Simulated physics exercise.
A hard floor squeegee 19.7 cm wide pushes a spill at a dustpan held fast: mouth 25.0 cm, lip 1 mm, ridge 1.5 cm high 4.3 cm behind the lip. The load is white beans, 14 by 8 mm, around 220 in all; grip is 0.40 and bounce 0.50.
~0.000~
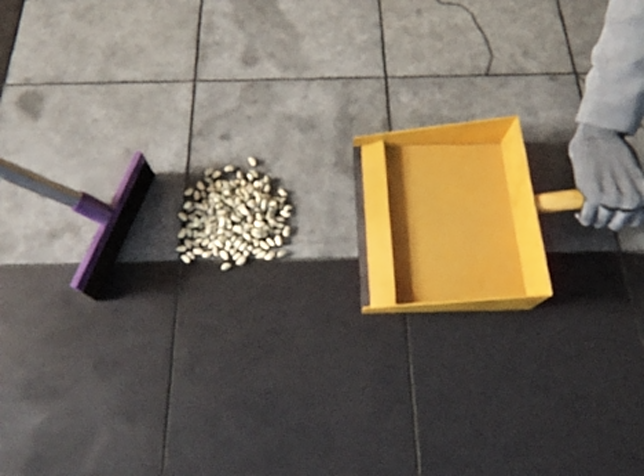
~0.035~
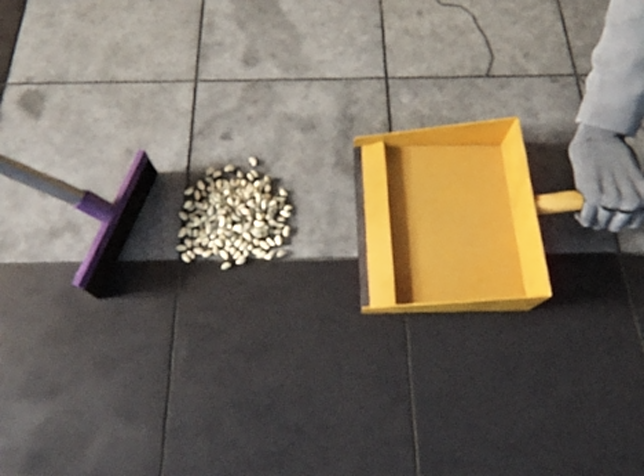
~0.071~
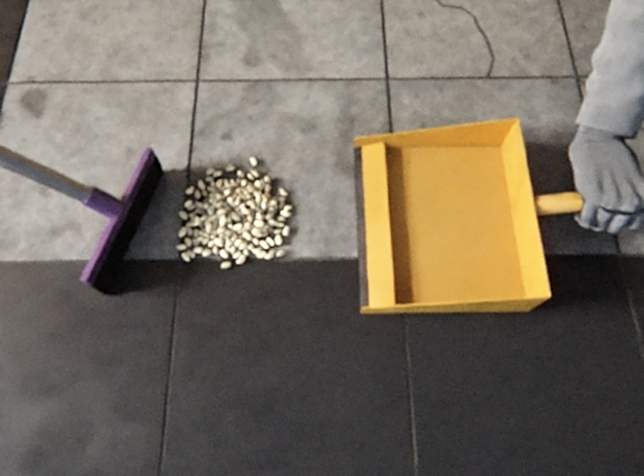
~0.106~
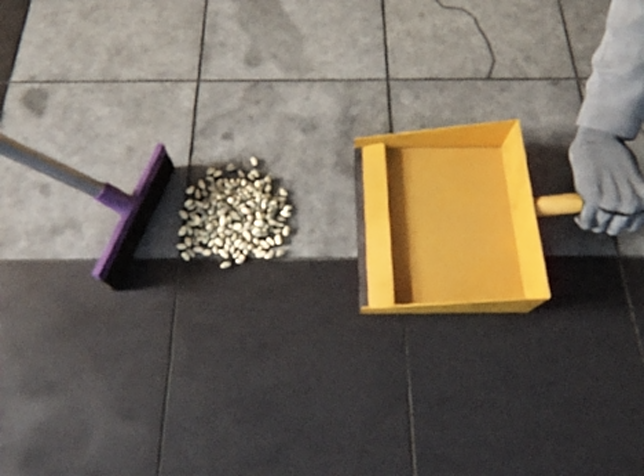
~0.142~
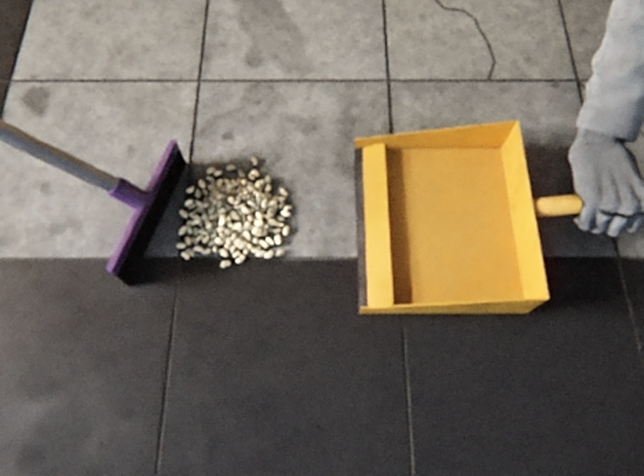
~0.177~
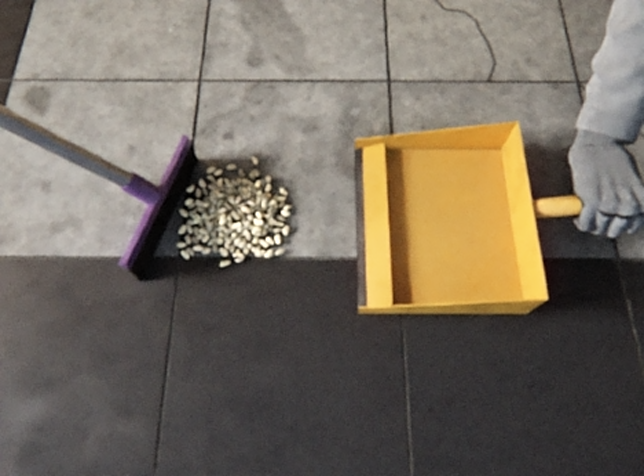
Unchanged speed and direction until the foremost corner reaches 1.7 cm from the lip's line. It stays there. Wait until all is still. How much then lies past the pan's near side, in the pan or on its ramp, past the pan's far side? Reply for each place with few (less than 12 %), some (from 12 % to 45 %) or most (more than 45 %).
Near side - few; pan - few; far side - few.
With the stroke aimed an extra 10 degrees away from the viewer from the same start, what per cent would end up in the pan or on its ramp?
Pan plus ramp: Some 0 %.
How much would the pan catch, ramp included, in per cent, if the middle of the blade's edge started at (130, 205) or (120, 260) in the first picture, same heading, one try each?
Estimates: 0 percent and 10 percent.
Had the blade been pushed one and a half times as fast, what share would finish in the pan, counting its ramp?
Some 10 %.
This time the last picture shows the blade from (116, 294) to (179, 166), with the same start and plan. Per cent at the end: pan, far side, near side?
Pan: 15, far side: 0, near side: 10.
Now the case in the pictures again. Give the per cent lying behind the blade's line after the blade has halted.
15 %.
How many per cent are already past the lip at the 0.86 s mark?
Over the lip so far: Approx. 5 %.
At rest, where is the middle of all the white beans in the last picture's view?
Est. centre at rest: (332, 217) px.
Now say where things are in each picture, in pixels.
The first picture shows blade from (79, 287) to (141, 158), moved 0.0 cm, 0 of the pieces shifted so far; middle of the pieces at (239, 215); pan at (450, 222).
The second picture shows blade from (81, 284) to (144, 156), moved 0.3 cm, 0 of the pieces shifted so far; middle of the pieces at (239, 215).
The third picture shows blade from (88, 281) to (151, 154), moved 1.2 cm, 0 of the pieces shifted so far; middle of the pieces at (240, 214).
The fourth picture shows blade from (100, 276) to (162, 150), moved 2.7 cm, 0 of the pieces shifted so far; middle of the pieces at (240, 214).
The fifth picture shows blade from (114, 270) to (175, 146), moved 4.4 cm, 0 of the pieces shifted so far; middle of the pieces at (240, 213).
The sixth picture shows blade from (127, 265) to (187, 142), moved 6.0 cm, 0 of the pieces shifted so far; middle of the pieces at (240, 213); pan at (449, 226). Its pace works out near 0.47 m/s, heading 18 degrees away from the viewer's side.
After 0.42 s, middle of the blade 15 cm from the lip; 0 % over the lip, far side 0 %, near side 0 %.
Then, at 0.58 s, middle of the blade 8 cm from the lip; 0 % over the lip, far side 5 %, near side 0 %.
After 0.86 s, middle of the blade 5 cm from the lip; 5 % over the lip, far side 5 %, near side 0 %.
By 1.9 s all is still; near side 0 %, pan 5 %, far side 5 %, in front of the lip or behind the blade 85 %.
